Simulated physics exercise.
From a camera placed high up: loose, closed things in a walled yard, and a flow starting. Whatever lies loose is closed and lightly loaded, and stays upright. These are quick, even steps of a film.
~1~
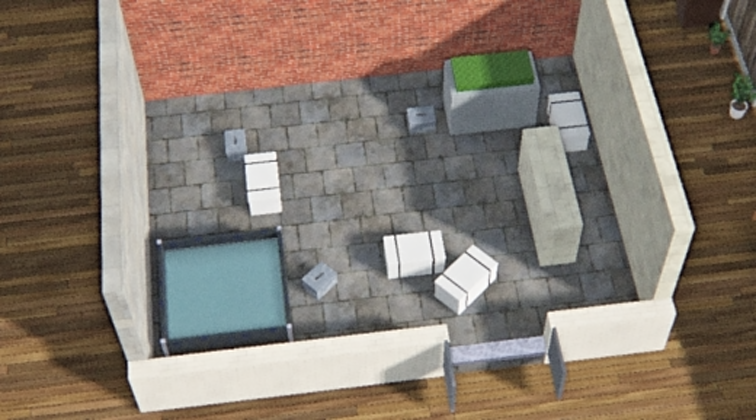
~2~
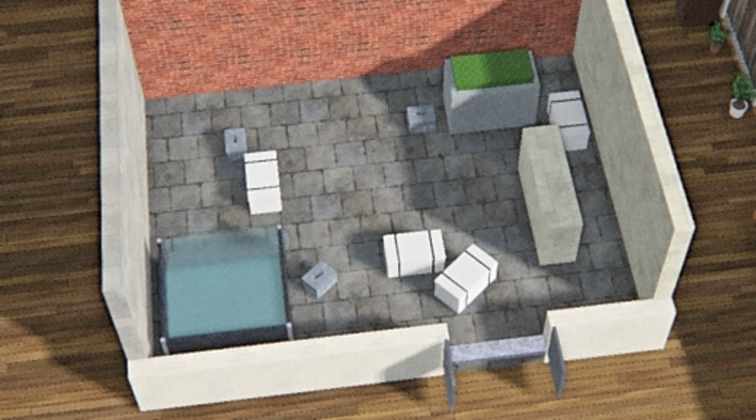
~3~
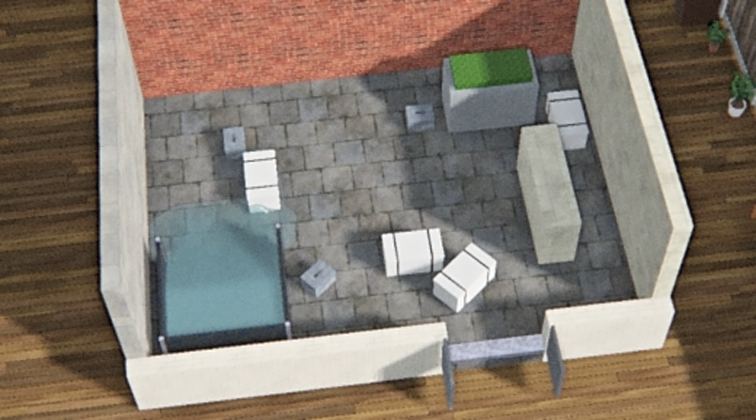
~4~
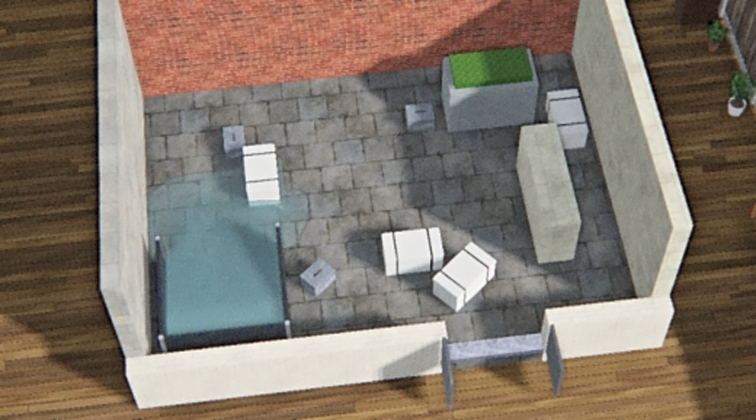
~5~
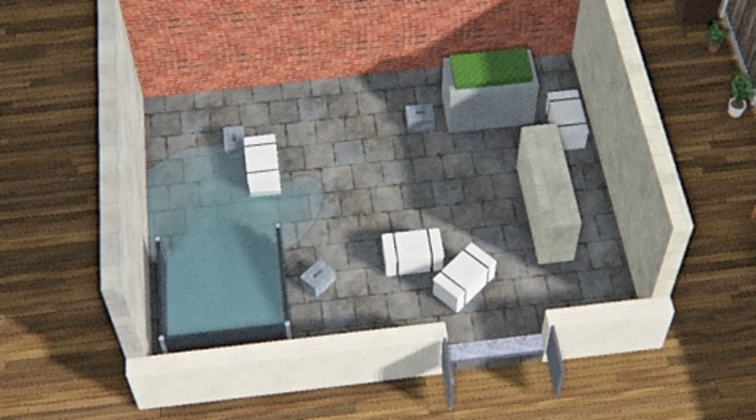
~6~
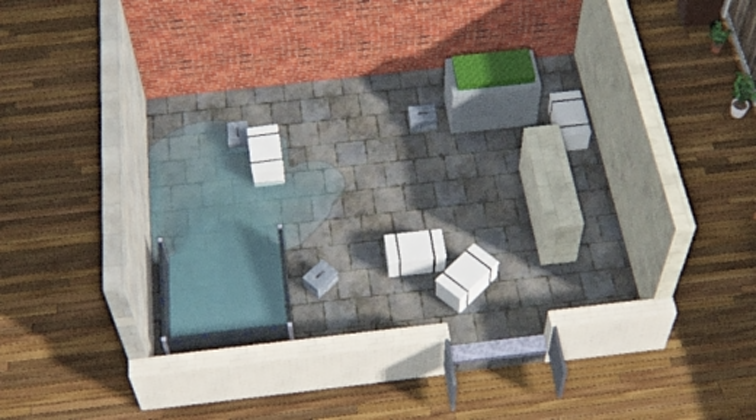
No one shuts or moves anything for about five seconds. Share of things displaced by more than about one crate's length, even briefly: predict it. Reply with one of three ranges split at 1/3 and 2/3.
1/3 to 2/3.
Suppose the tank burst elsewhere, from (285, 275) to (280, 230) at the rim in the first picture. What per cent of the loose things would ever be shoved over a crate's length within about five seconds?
About 60 per cent.
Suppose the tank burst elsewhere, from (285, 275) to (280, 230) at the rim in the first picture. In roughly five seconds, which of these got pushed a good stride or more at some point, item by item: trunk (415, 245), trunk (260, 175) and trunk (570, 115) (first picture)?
Outcome by item - displaced that far / short of that distance / short of that distance.
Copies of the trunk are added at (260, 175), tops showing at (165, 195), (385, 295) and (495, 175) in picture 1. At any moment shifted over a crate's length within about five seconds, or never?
In sequence: Pushed clear, doesn't go far, doesn't go far.
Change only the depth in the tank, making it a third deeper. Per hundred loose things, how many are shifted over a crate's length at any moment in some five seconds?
Close to 40 % of the lot.
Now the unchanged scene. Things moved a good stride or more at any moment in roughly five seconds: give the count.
That comes out at 3.
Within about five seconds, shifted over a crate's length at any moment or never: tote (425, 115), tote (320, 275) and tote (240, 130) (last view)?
The first is driven that far, the second not so far, and the third driven that far.
A moment on, 2 of 7 are well off their spots; 0 afloat.
Next, 2 of 7 are well off their spots; 2 afloat.
Later, 2 of 7 are well off their spots; 3 afloat.
In the end, 3 of 7 are well off their spots, and 3 have been at some point; 3 afloat.
